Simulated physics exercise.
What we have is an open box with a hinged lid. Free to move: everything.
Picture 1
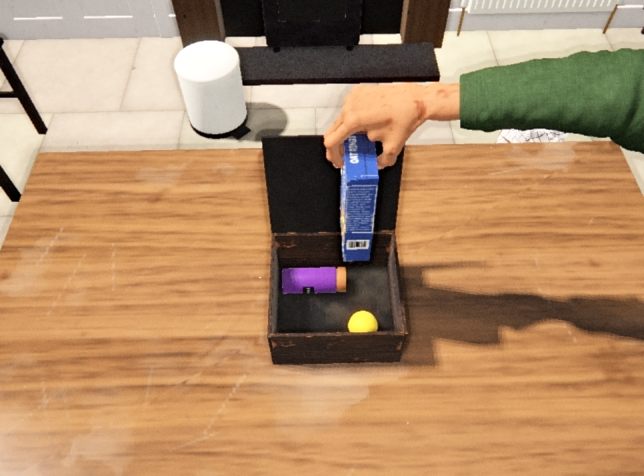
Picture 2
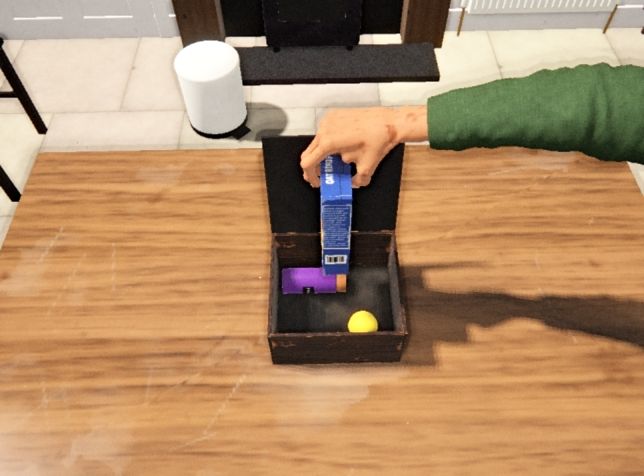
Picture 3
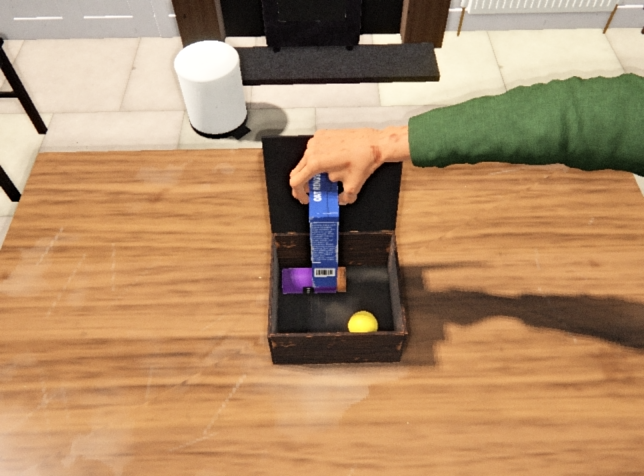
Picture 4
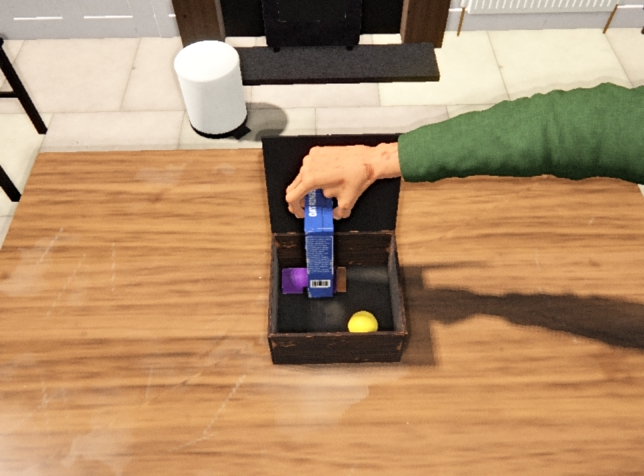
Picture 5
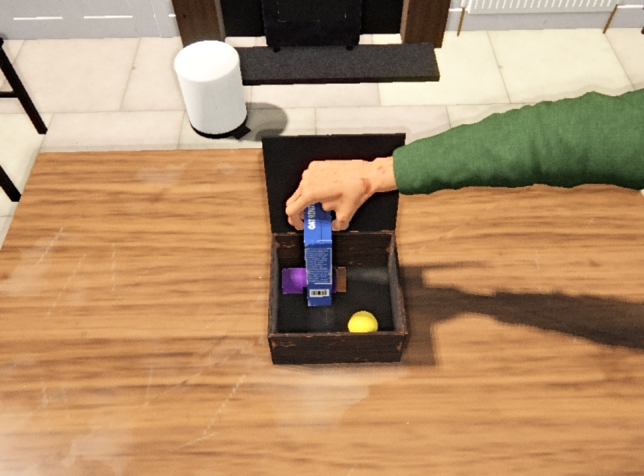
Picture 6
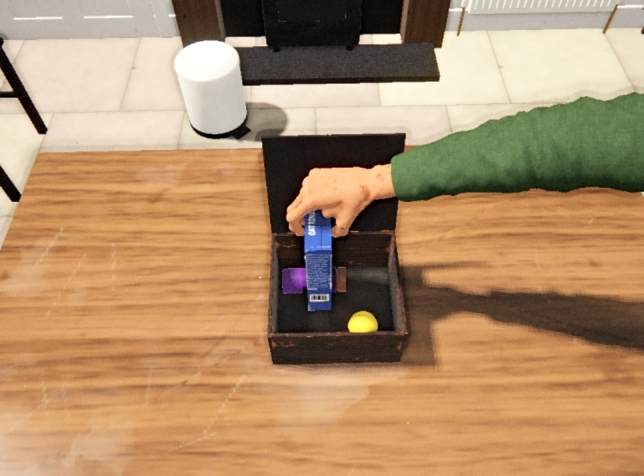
The clip shows a hand in a green sleeve moving a blue packet left and down into an open dark box on a wooden table, in front of a purple cylinder and behind a yellow ball.
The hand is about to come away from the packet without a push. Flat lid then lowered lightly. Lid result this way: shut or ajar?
In the end, the box is left open.
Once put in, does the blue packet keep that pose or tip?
By the end the blue packet has leaned over.
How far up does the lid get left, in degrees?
The answer is about 35 degrees.
Then, 0.40 s past the last view, blue packet rocked 46° from its first pose near (315, 288); purple shaker displaced a little.
Then, 1.30 s past the last view, lid 79° above the rim; blue packet rocked 47° from its first pose near (318, 290); purple shaker displaced a little.
Then, 1.70 s past the last view, lid 49° above the rim; blue packet rocked 47° from its first pose near (318, 290); purple shaker displaced a little.
Then, 3.00 s past the last view, lid 35° above the rim; blue packet rocked 47° from its first pose near (318, 290); purple shaker displaced a little.
Finally, lid 35° above the rim; down or leaning hard in the box, blue packet; the other 2 still in place. Final places as the last picture's camera would see them, blue packet near (318, 290).
